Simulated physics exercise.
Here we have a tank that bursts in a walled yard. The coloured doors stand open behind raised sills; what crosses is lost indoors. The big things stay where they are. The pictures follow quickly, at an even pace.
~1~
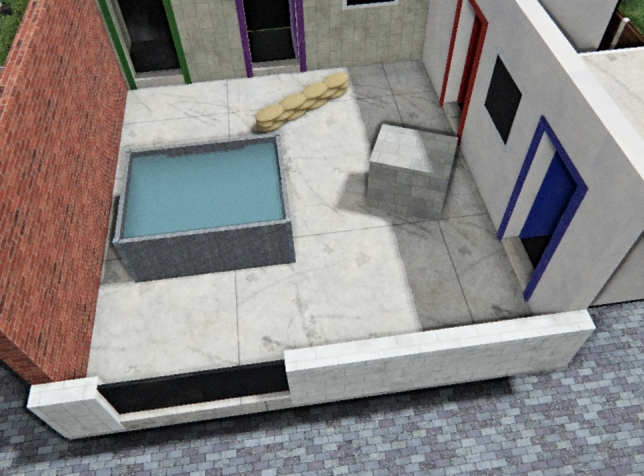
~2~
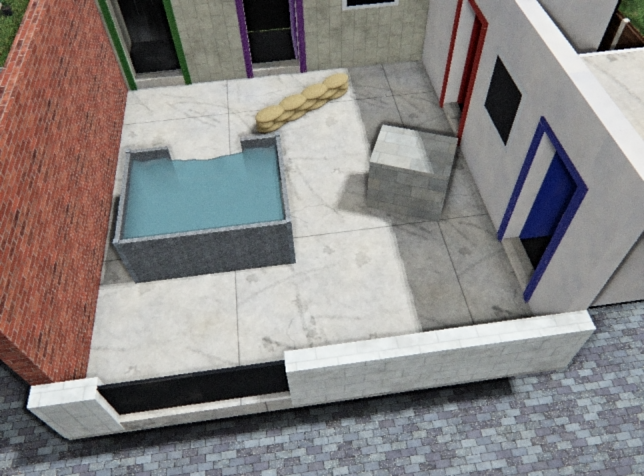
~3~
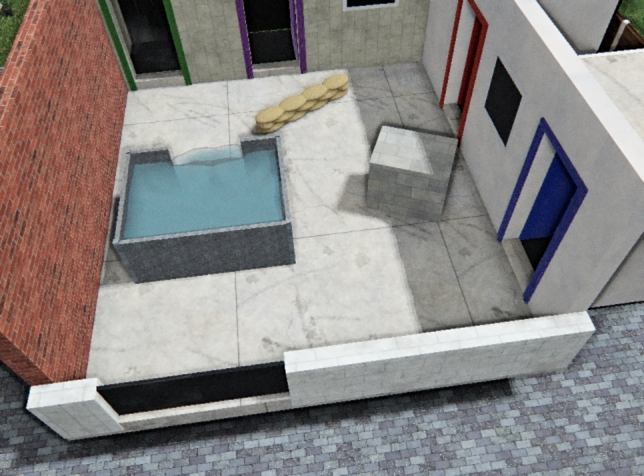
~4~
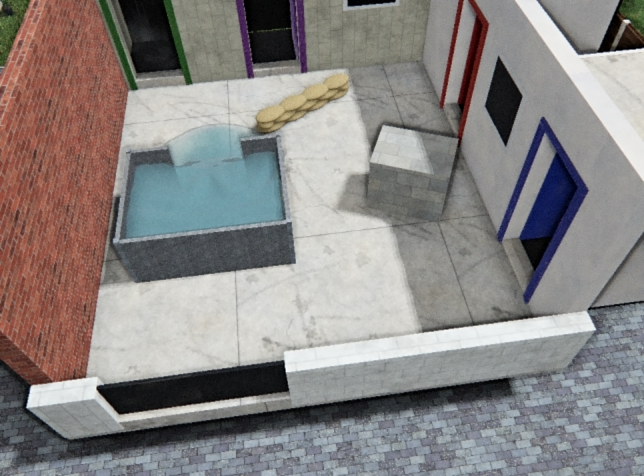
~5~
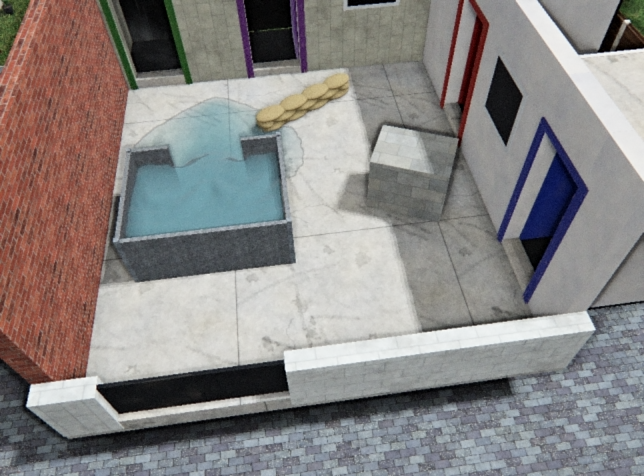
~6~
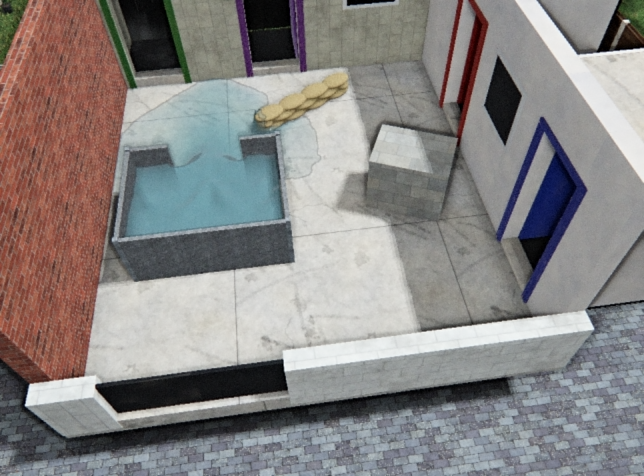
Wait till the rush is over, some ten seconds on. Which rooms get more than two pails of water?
The blue door admits no more than that; the red door admits no more than that; the green door lets in a lot; the purple door lets in a lot.
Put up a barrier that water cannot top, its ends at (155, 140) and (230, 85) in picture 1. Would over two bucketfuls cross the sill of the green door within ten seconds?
One by one: The green one lets less in.
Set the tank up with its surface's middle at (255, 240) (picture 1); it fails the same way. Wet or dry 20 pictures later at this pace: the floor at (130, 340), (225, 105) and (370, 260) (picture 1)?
As listed: Free of water, under water, dry.
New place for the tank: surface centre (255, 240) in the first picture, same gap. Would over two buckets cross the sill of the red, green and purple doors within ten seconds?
My reading: The red one is over; the green one floods; the purple one is under.
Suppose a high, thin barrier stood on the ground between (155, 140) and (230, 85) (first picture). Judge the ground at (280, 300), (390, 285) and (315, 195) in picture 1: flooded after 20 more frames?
One after the other: Not flooded, free of water, not flooded.
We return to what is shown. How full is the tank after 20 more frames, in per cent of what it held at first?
About 32 per cent.
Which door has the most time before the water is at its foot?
Last comes the blue-painted one.
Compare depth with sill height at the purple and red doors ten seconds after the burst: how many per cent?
In turn 70 and 80 per cent.
A moment on, water covers 30 % of the floor; the blue door not reached, the red door not reached, the green door under two buckets in, the purple door under two buckets in.
Next, water covers 40 % of the floor; the blue door not reached, the red door not reached, the green door far over two buckets in, the purple door over two buckets in.
Then, water covers 45 % of the floor; the blue door not reached, the red door wet at the sill, nothing in, the green door far over two buckets in, the purple door over two buckets in.
Later, water covers 70 % of the floor; the blue door wet at the sill, nothing in, the red door wet at the sill, nothing in, the green door far over two buckets in, the purple door over two buckets in.
In the end, water covers 95 % of the floor; the blue door wet at the sill, nothing in, the red door wet at the sill, nothing in, the green door far over two buckets in, the purple door over two buckets in.
